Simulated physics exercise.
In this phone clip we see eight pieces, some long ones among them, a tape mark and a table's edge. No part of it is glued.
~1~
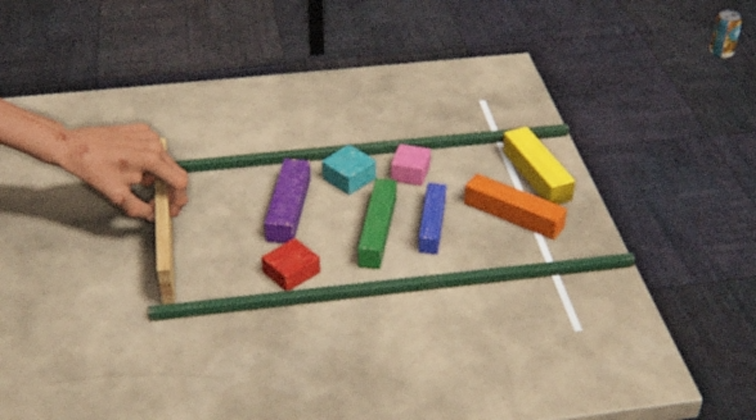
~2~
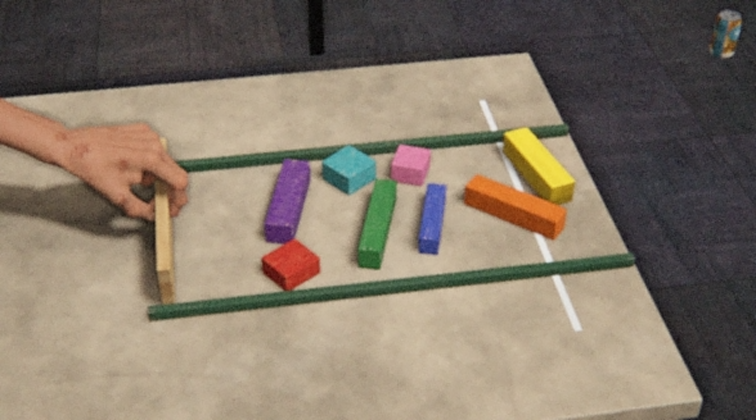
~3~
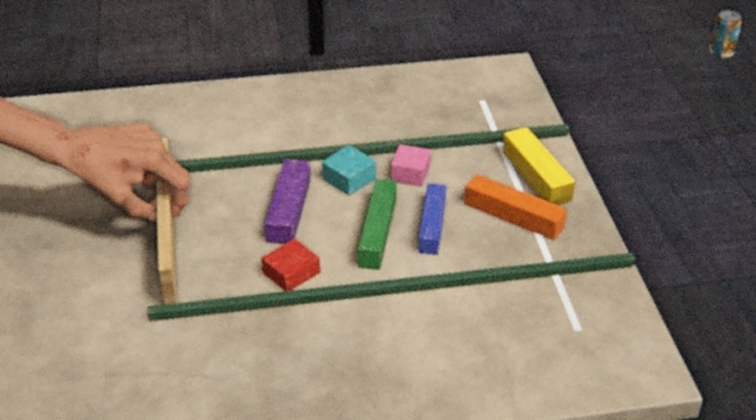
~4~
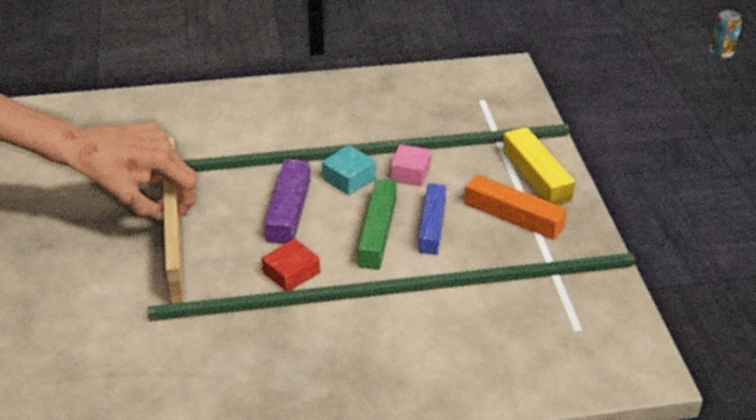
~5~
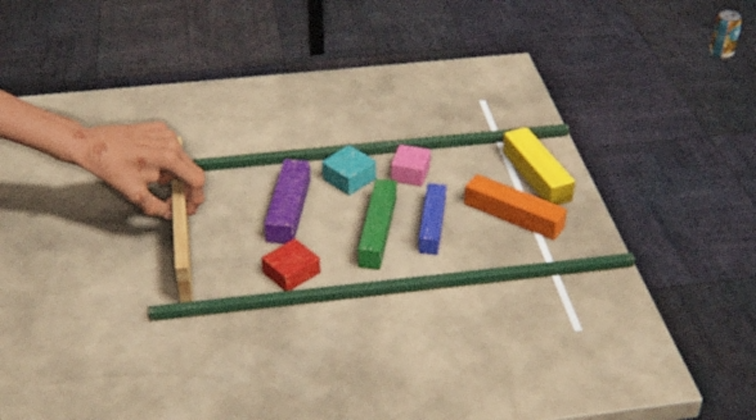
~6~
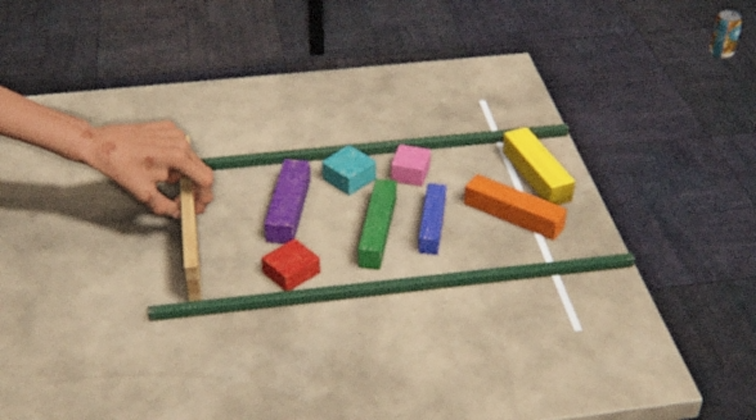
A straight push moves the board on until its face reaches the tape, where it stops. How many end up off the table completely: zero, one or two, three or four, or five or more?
Expect a modest handful, three or four, to go down.
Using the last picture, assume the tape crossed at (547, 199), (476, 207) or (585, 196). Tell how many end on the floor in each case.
Tallies in the order given: 4, 0, 7.
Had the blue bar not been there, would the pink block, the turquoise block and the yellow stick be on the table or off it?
As for the pink block, it is not retained; the turquoise block is retained; the yellow stick is not retained.
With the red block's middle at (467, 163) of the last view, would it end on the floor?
The red block plunges.
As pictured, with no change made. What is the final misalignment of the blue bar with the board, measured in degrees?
The angle is about 10 degrees.
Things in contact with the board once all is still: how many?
Number: 2.
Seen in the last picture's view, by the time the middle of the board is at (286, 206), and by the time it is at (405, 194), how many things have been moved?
Up to then 2, and up to the other point 7.
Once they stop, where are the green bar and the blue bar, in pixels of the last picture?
The green bar comes to rest close to (575, 202), while the blue bar rests close to (593, 197).
A little later, none off yet; yellow stick at rest near (538, 167); orange bar at rest near (515, 207); blue bar at rest near (433, 218).
When it is over, the number that fall off is three or four; down, pink block, orange bar and yellow stick.
